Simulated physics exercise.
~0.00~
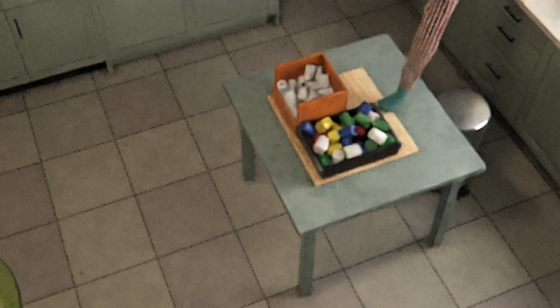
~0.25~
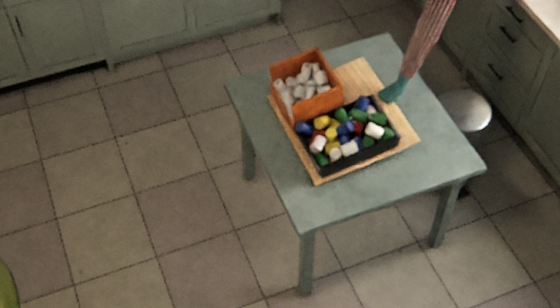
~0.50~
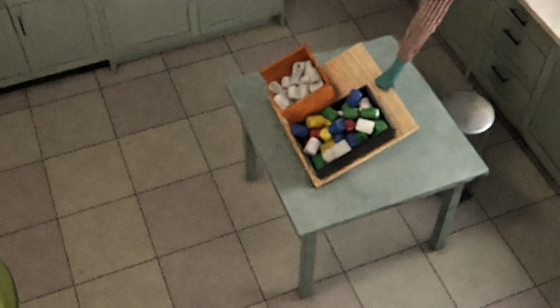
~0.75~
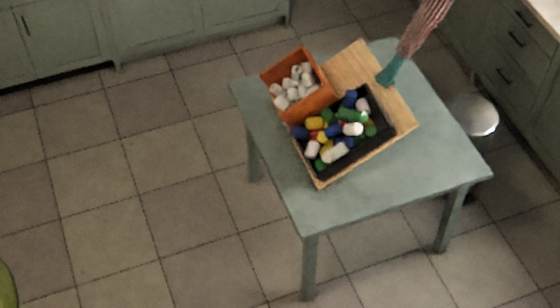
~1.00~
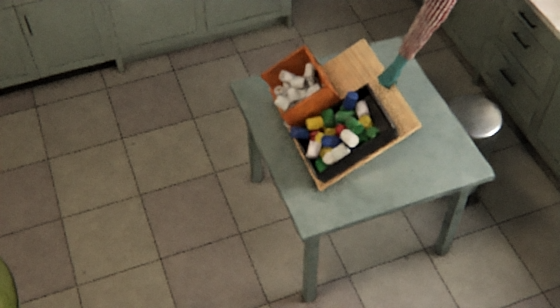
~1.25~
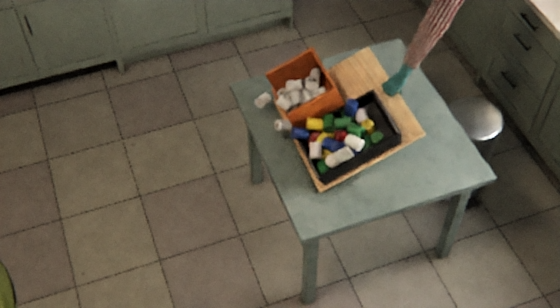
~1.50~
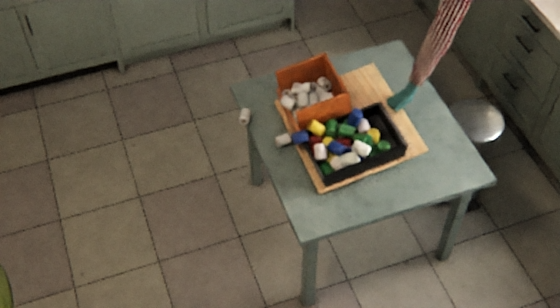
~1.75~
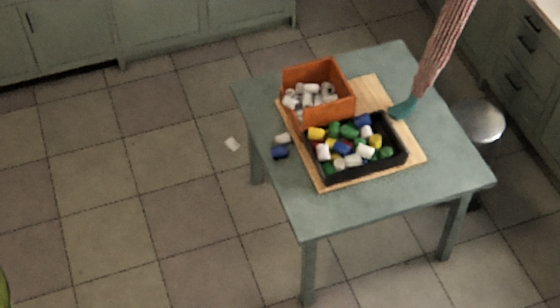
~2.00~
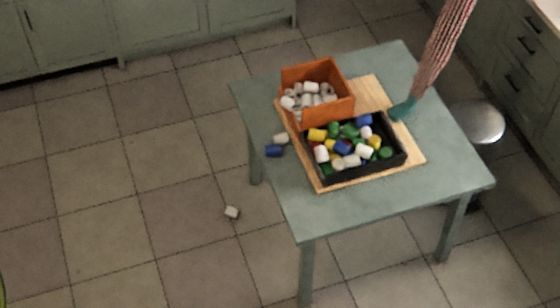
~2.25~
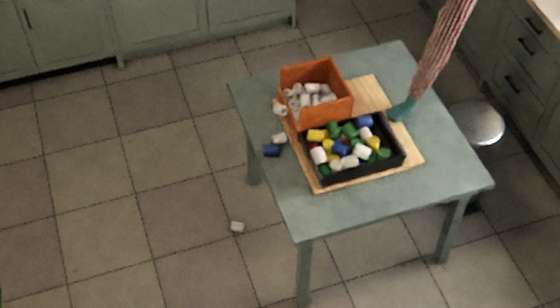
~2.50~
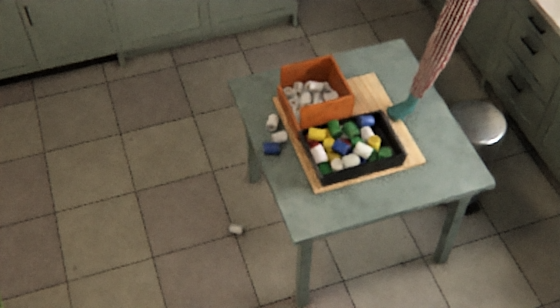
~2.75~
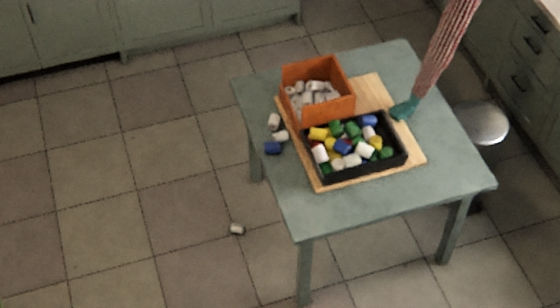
Kitchen table, a hand tilting a board with orange and black tubs, a few pieces spilling left, one dropping to the floor.
